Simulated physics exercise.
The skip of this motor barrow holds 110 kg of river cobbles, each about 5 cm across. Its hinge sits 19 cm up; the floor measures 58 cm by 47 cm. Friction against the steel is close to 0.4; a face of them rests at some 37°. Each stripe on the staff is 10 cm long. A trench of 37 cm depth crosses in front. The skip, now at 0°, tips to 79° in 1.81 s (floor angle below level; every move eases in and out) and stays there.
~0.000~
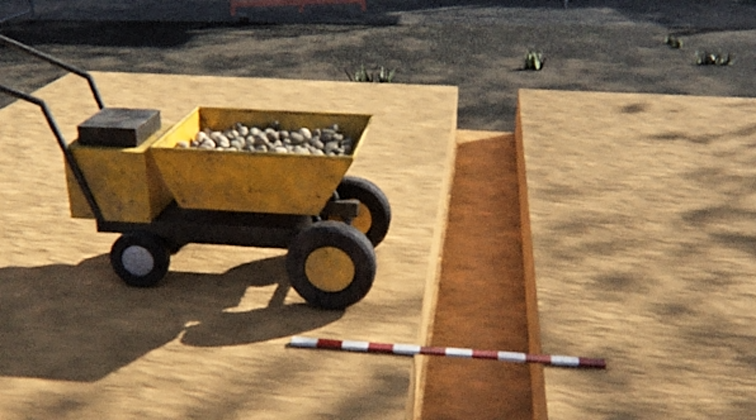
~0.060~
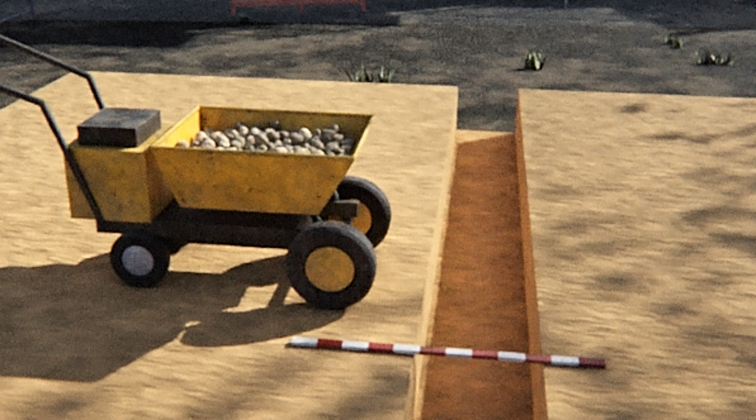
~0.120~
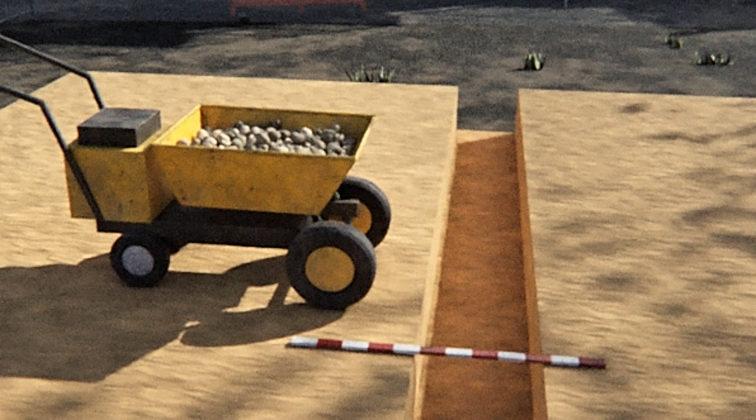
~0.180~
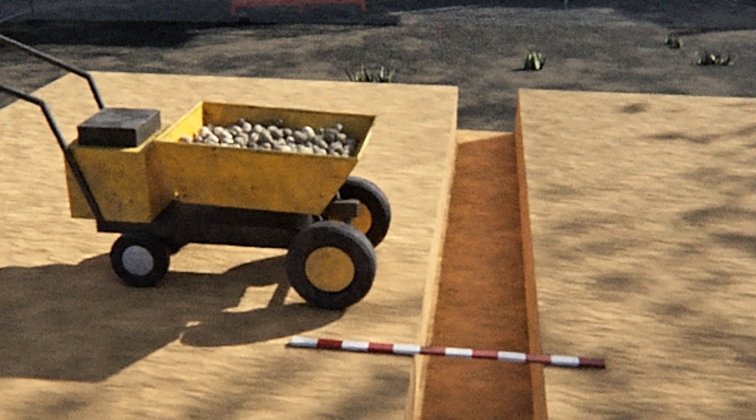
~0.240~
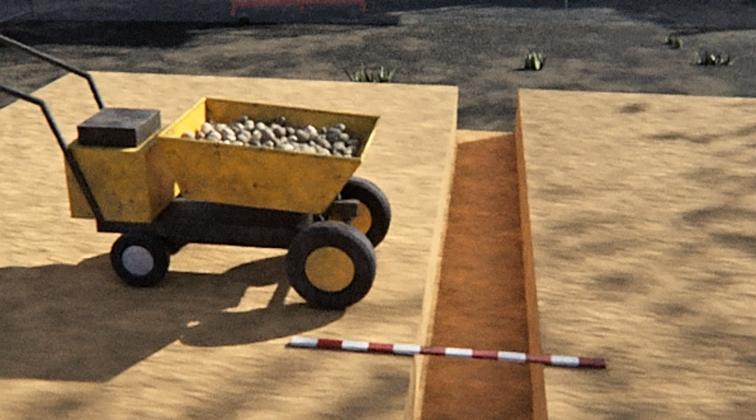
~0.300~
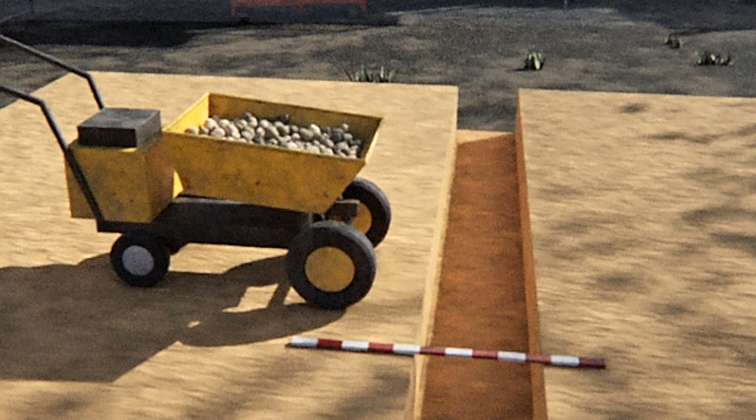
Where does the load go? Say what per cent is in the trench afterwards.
Some 99 per cent of it.
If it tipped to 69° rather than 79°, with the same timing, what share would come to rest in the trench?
Then about 90 per cent.
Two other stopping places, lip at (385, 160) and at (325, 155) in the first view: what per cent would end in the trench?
Near 75 per cent from the first place, 100 from the second.
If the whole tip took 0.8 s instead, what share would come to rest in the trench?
Then about 85 per cent.
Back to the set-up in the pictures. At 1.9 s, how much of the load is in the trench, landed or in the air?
Some 65 per cent.
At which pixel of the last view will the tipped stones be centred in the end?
Near (493, 348).
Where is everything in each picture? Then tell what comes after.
In the first picture, the skip is at 0°, its lip at (354, 159); the top of the load is at (295, 136).
The second picture shows lip at (354, 159), floor tilted 0°, highest stones at (295, 135); the stones move at 0.1 m/s on average.
The third picture shows lip at (356, 159), floor tilted 1°, highest stones at (286, 135); the stones move at 0.1 m/s on average.
The fourth picture shows lip at (358, 160), floor tilted 2°, highest stones at (264, 133); the stones move at 0.2 m/s on average.
In the fifth picture, the skip is at 4°, its lip at (362, 161); the top of the load is at (247, 130); the stones move at 0.3 m/s on average.
The sixth picture shows lip at (366, 162), floor tilted 6°, highest stones at (236, 128); the stones move at 0.3 m/s on average.
After 1.4 s the floor is at 67°; 99 % in the skip, 1 % in the trench; the foremost stones are at (465, 223).
After 1.9 s the floor is at 79°; 35 % in the skip, 64 % in the trench, 1 % past the trench; the foremost stones are at (564, 296).
After 2.3 s the floor is at 79°; 12 % in the skip, 86 % in the trench, 1 % past the trench; the foremost stones are at (600, 297).
After 4.2 s the floor is at 79°; 0 % in the skip, 99 % in the trench, 1 % past the trench; the foremost stones are at (619, 292).
